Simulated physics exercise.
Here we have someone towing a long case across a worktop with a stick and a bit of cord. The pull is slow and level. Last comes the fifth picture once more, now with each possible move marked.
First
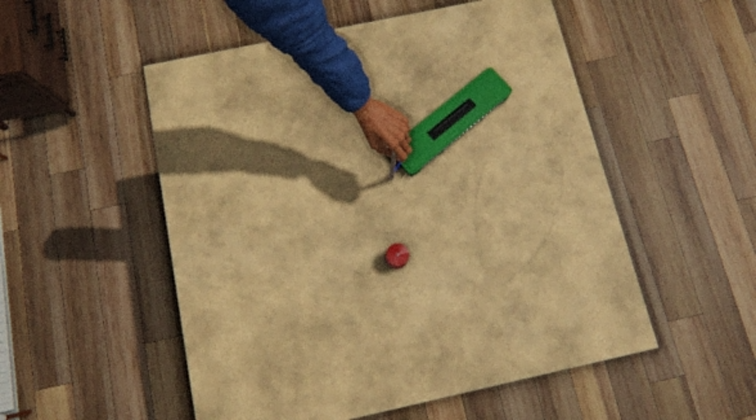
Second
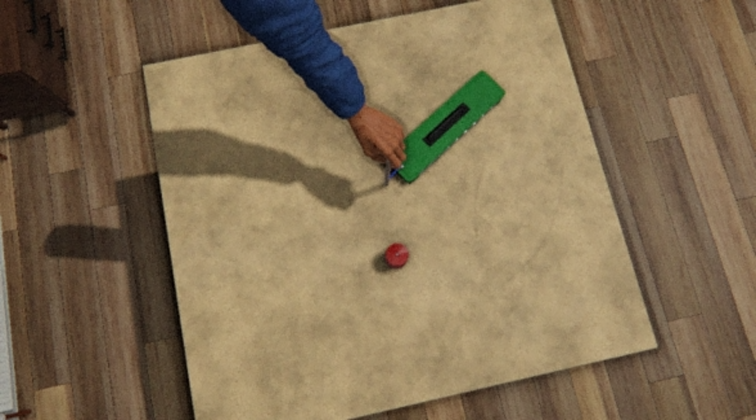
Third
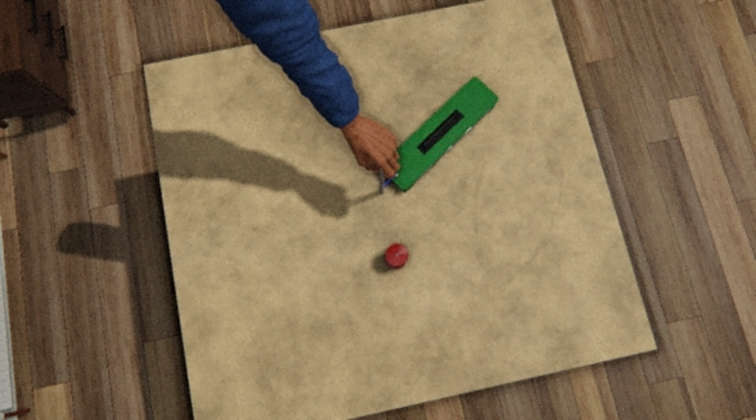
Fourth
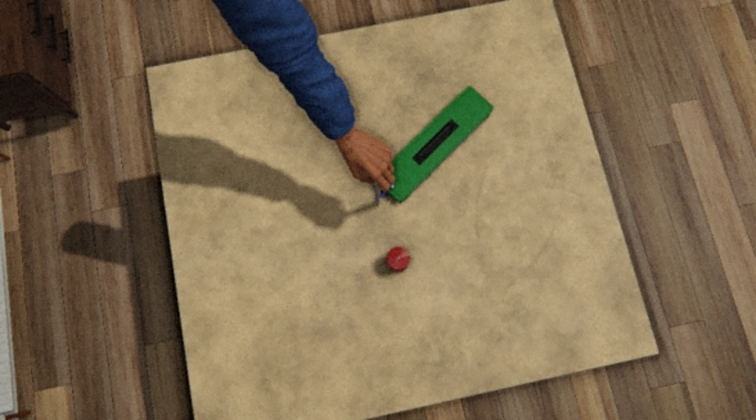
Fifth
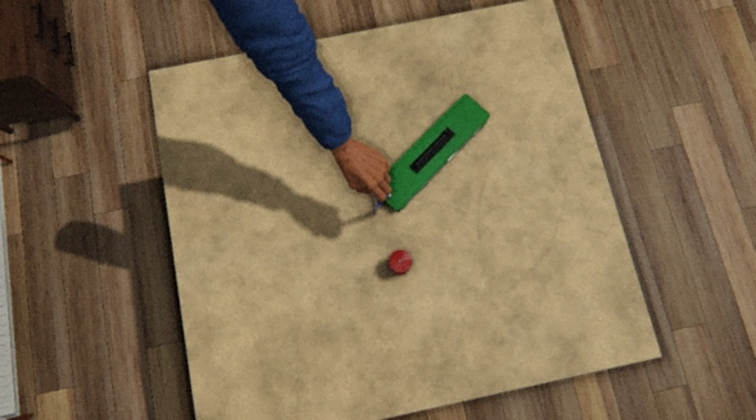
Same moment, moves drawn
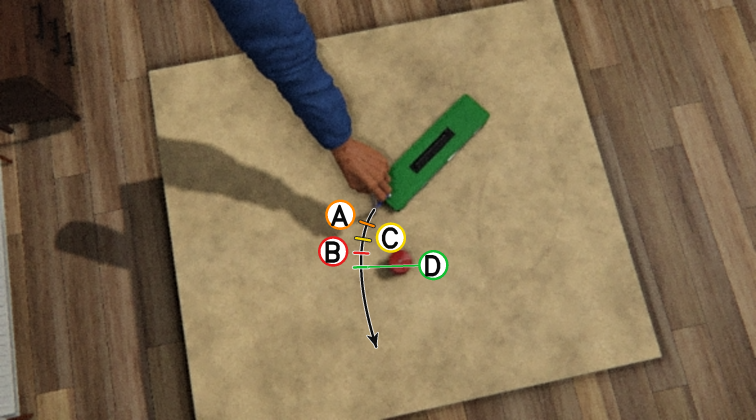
On a pale, mottled square worktop over a wood-plank floor, seen from high above at a slight tilt, a dark piece of furniture stands at the upper left. A blue-sleeved arm reaches in from the top, its hand at the lower end of a long green case with a black strip, above a small red tin. The hand slowly draws the case down and slightly left, while the view shifts very slightly.
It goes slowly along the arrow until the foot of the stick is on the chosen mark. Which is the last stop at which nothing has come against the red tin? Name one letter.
As far as tick D.
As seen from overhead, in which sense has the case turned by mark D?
Anticlockwise.
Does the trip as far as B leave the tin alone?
For that mark, yes.
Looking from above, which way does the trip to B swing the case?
Anticlockwise.
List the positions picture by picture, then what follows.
The first picture shows red tin (397, 256); green case (452, 119).
The second picture shows green case (446, 124); red tin (397, 256).
The third picture shows green case (441, 132); red tin (396, 257).
The fourth picture shows green case (436, 142); red tin (398, 260).
The fifth picture shows green case (432, 150); red tin (400, 263).
On the copy, A at (367, 224); B at (362, 253); C at (363, 239); D at (361, 267); the route from (374, 210) via (362, 279) to (376, 347).
On D. First, foot of the stick (366, 228), middle of the case (421, 164).
Then, foot of the stick (362, 249), middle of the case (410, 180).
Finally, foot of the stick (361, 267), middle of the case (404, 193); nothing has been touched.
By contrast, A is safe but short; B is safe but short; C is safe but short.
